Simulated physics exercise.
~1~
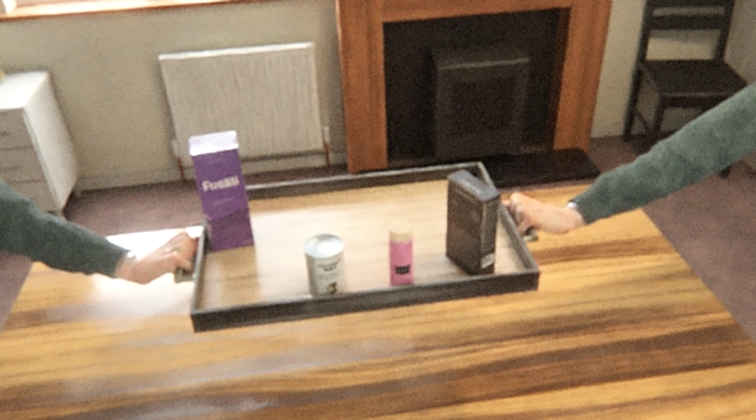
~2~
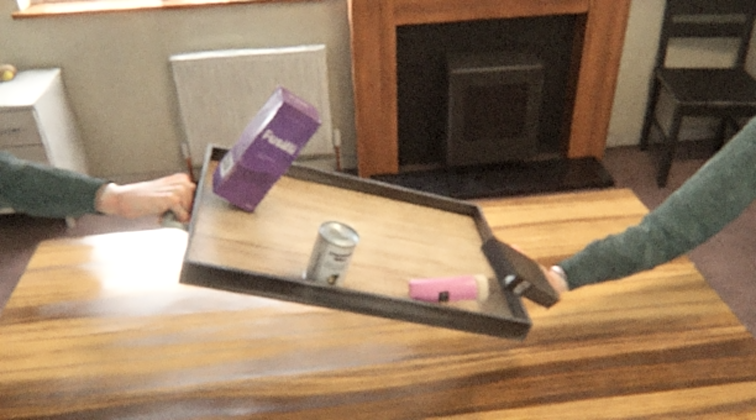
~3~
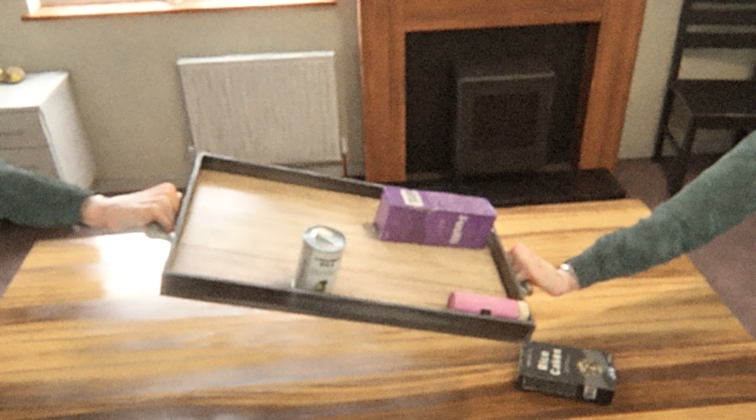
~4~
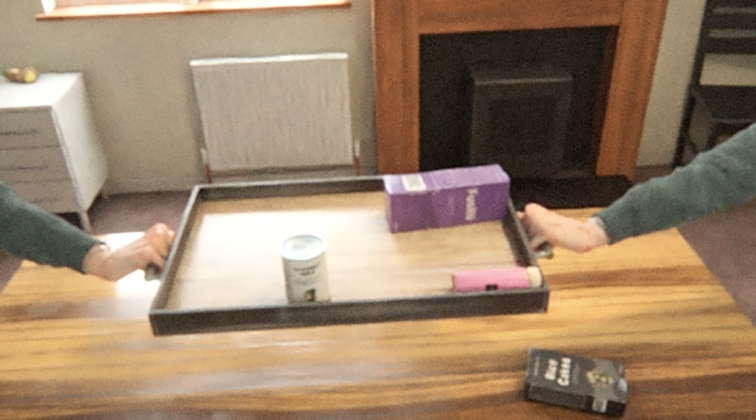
At first, two hands hold a dark-rimmed tray level above a striped wooden table, with a tall purple carton, a white tin, a pink shaker and a black packet standing on it. The hands tip the tray so its right side drops. The purple carton leans over, the pink shaker falls on its side, and the black packet tips over the right edge. The carton then lies toppled toward the right, while the packet rests on the table. Finally the hands level the tray, with the tin still upright and the carton and shaker lying down.
